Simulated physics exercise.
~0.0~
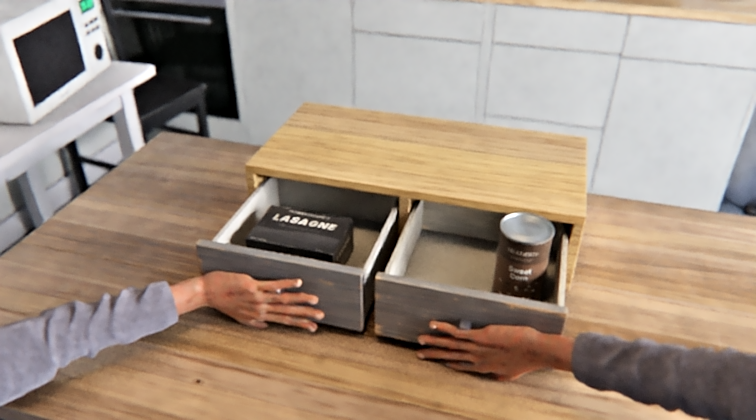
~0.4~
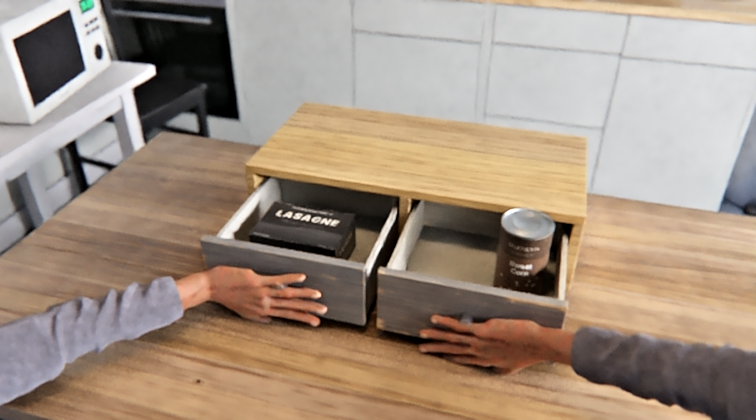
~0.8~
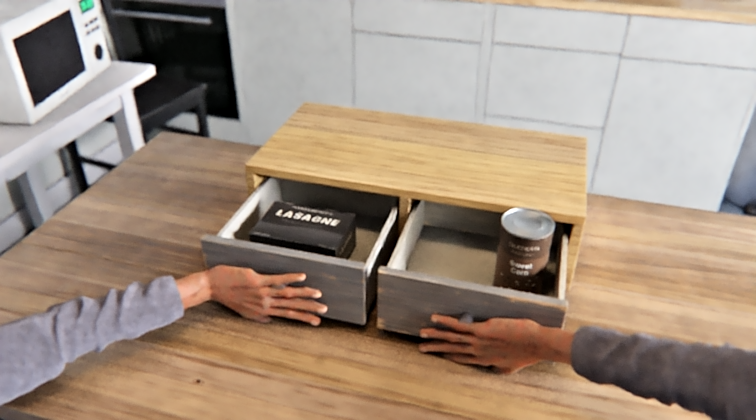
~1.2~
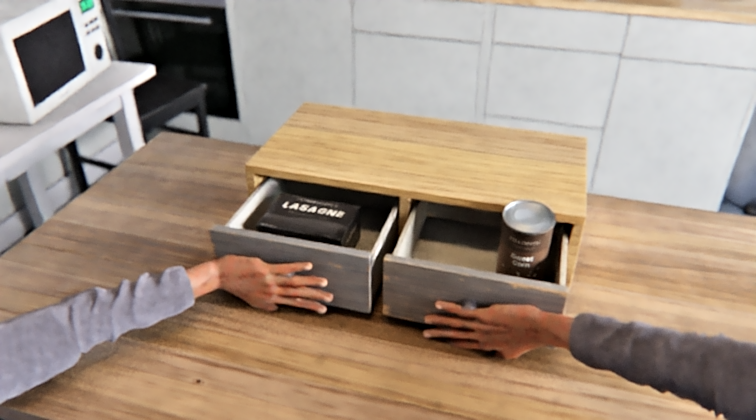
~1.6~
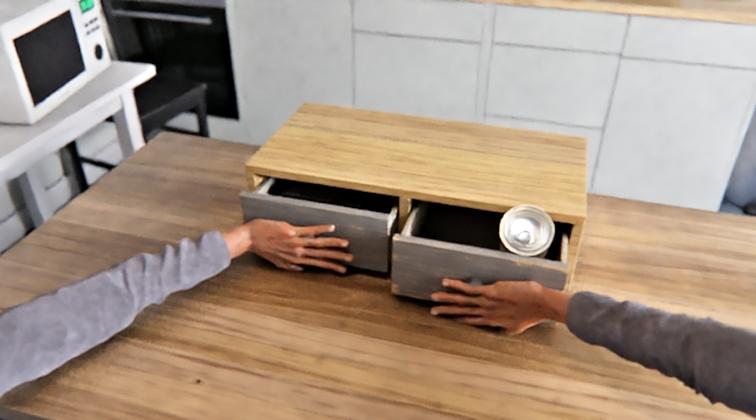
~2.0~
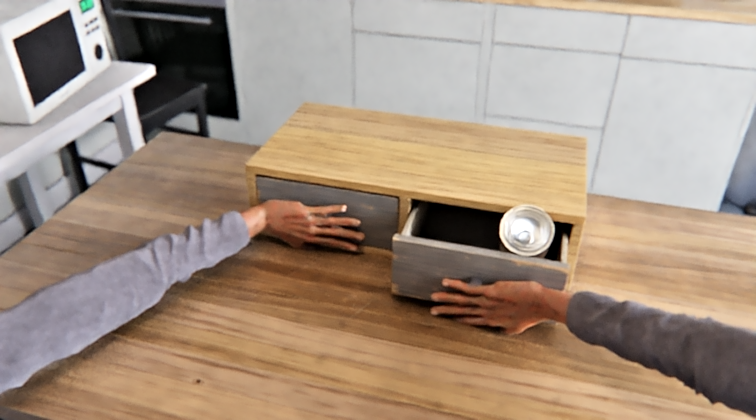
To begin with, two gray-fronted drawers stand open side by side in a low wooden chest on a table, with a hand resting against each front. The left drawer holds a black box labeled as lasagne, and the right one holds a dark brown can standing upright. The hands ease both drawers inward slightly, pause, then push them farther in. As the drawers slide back, the box disappears beneath the chest top, while the can tips and leans at the opening. The left hand pushes its drawer flush, but the right drawer stays ajar with the can still leaning.
